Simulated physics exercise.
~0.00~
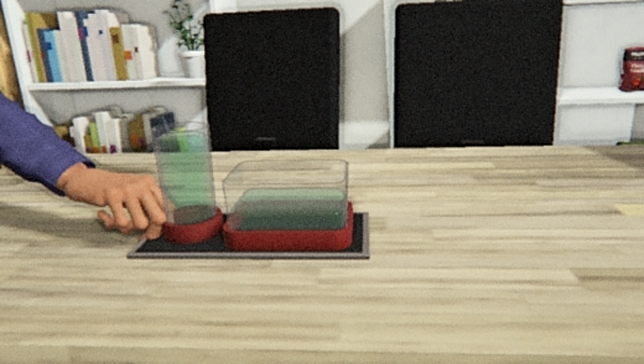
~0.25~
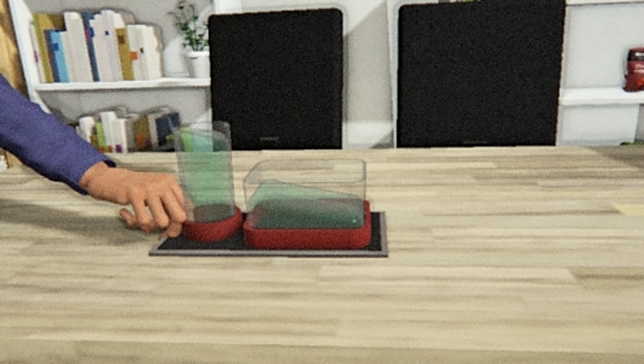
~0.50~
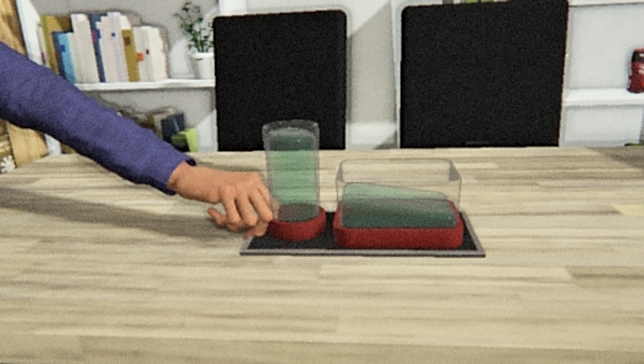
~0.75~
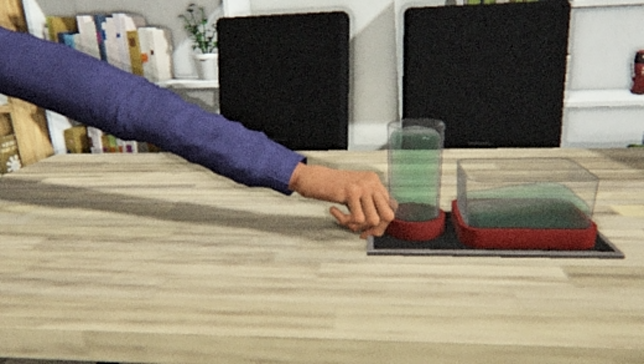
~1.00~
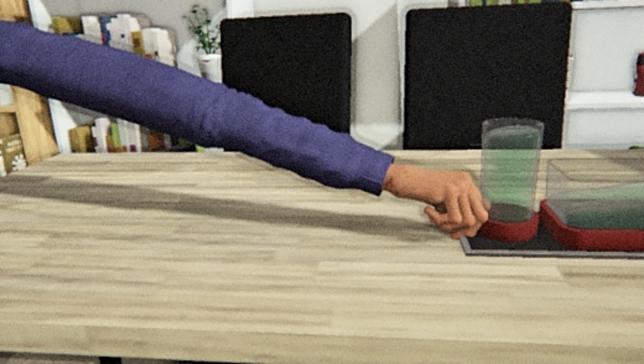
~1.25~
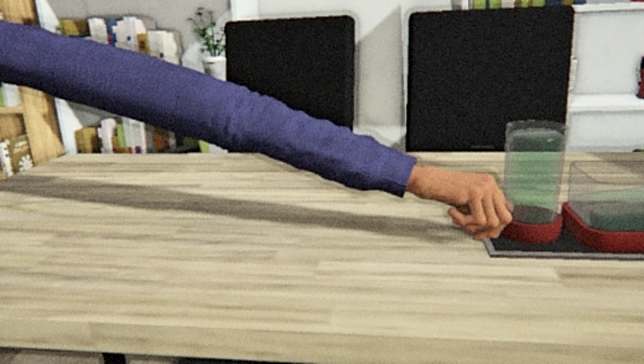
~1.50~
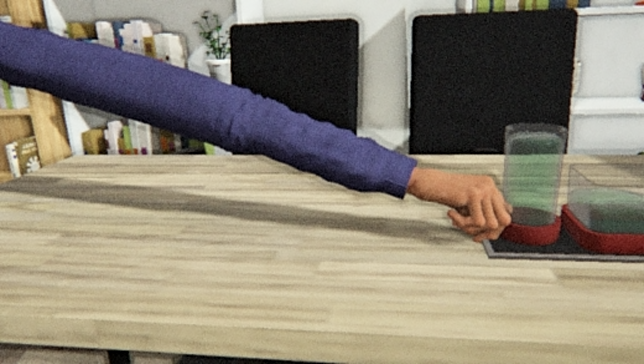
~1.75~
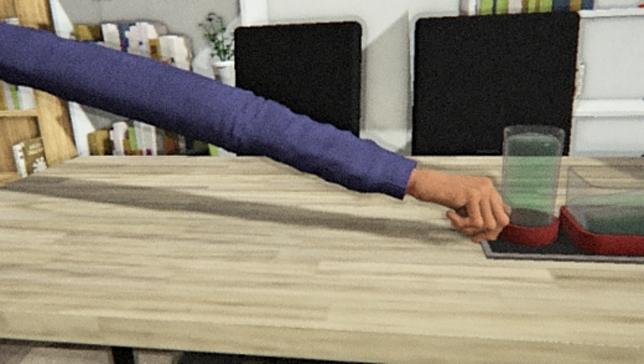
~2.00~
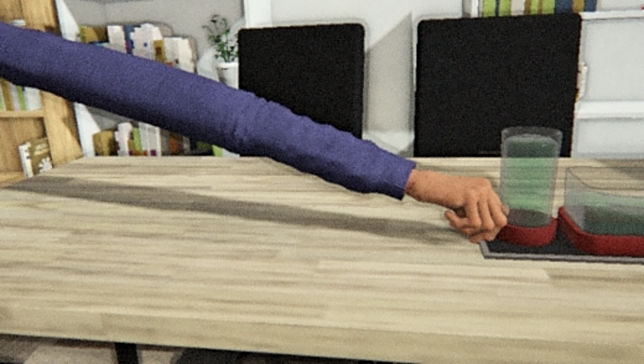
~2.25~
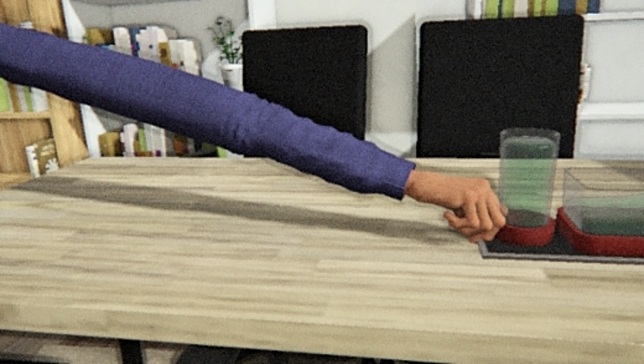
In a bright room with white bookshelves, a potted plant and two black chair backs behind, a pale wooden table is seen from the front, the view drifting slightly sideways. On it lies a dark tray with a tall clear glass on the left and a wide clear box on the right, both holding greenish water in red holders. A hand in a purple sleeve, at the tray's left end, pushes it smoothly to the right. The water in the box tilts as the tray travels. Near the right edge of view the tray stops, both containers upright, the hand still beside it.
